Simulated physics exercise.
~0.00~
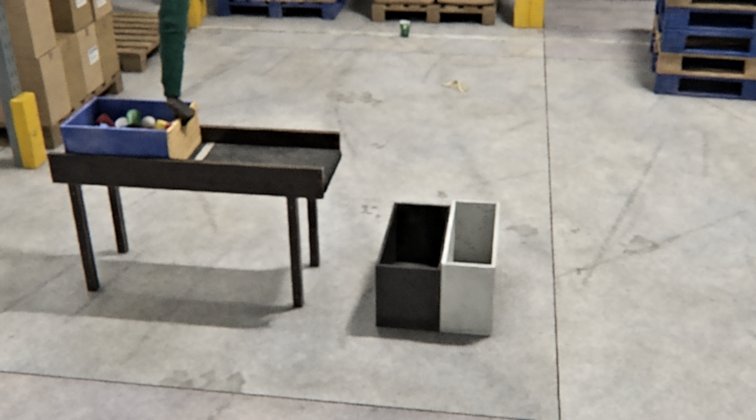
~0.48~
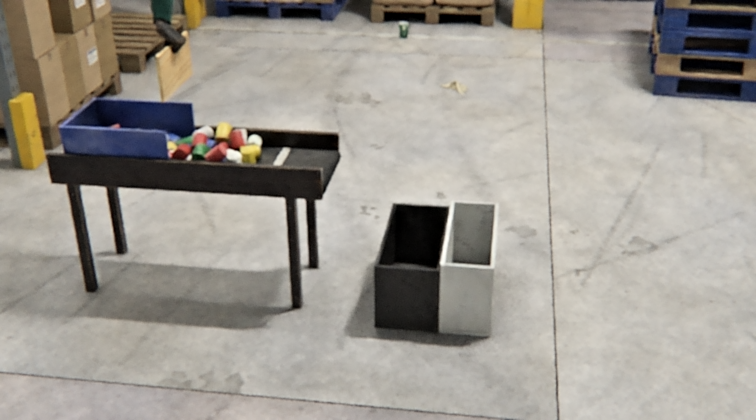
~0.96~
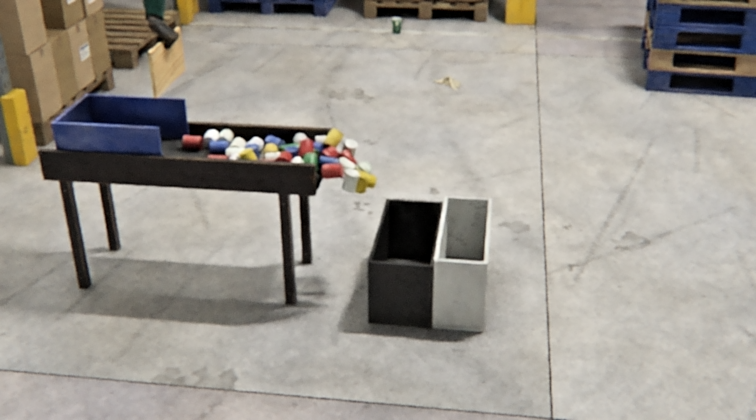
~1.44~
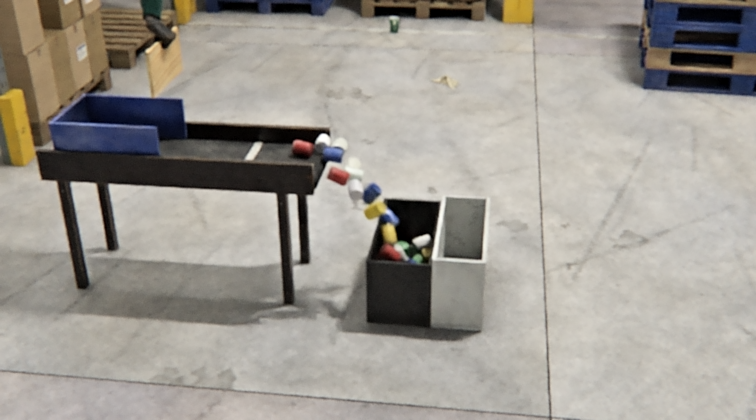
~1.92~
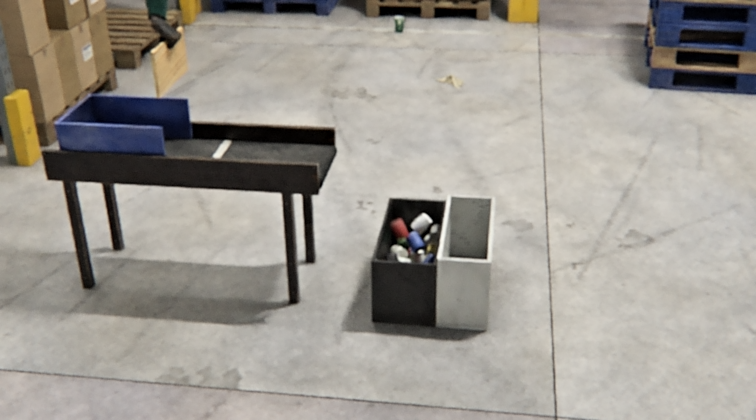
We see a gloved hand lift the end panel of a blue pen on a dark belt table, releasing colourful jars that travel right, tumble off the end and drop into the black bin, leaving the belt clear and the neighbouring white bin empty.
